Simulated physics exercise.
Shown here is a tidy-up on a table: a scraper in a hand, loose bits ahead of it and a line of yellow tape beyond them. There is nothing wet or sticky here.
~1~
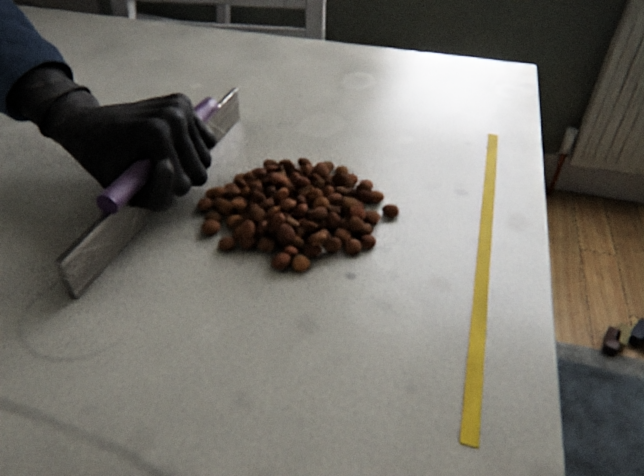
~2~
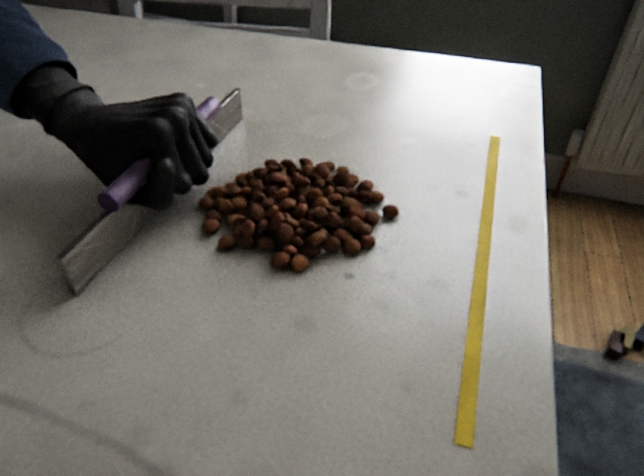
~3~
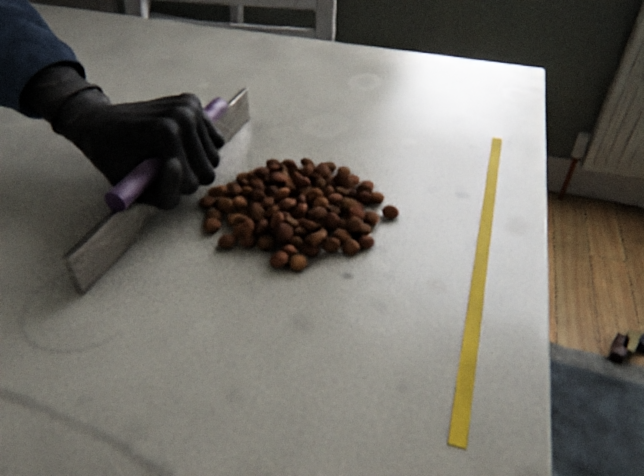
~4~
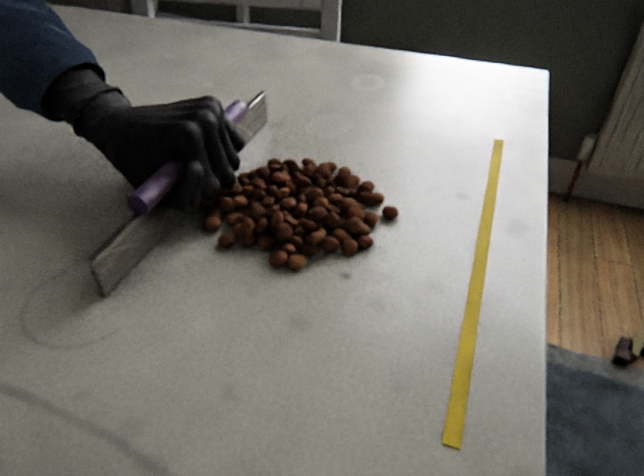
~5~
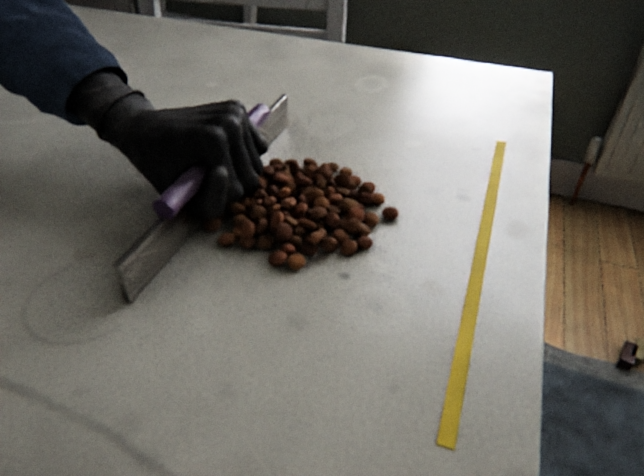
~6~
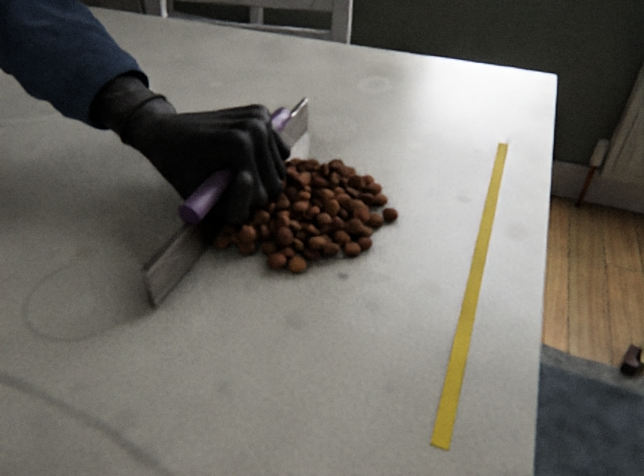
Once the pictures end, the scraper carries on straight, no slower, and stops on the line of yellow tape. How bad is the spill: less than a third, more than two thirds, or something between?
The heap loses one to two thirds.
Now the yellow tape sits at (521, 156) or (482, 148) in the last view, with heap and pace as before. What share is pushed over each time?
In order, close to 80 and 30 per cent.
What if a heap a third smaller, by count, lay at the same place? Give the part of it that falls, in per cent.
Something like 40 pieces in every hundred.
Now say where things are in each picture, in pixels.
Scraper at (83, 261), at rest; yellow tape at (492, 143), about a palm's width from the edge; edge at (551, 260); the heap at (303, 203), bits of dog kibble, in the first frame.
Scraper at (84, 258), at rest, in the second frame.
Scraper at (91, 257); the heap at (303, 202), in the third frame.
Scraper at (114, 260), in the fourth frame.
Scraper at (139, 265); the heap at (304, 202), a small part pushed along, in the fifth frame.
Scraper at (164, 270); yellow tape at (502, 152); edge at (546, 271); the heap at (317, 206), about two thirds pushed along, in the sixth frame.
Soon, scraper still moving, near (366, 192); heap all on the table, its front near (472, 270).
A while on, scraper stopped at the yellow tape; heap about a third over the edge.
Towards the end, scraper stopped at the yellow tape; heap about half over the edge.
Finally, scraper stopped at the yellow tape; heap about half over the edge.
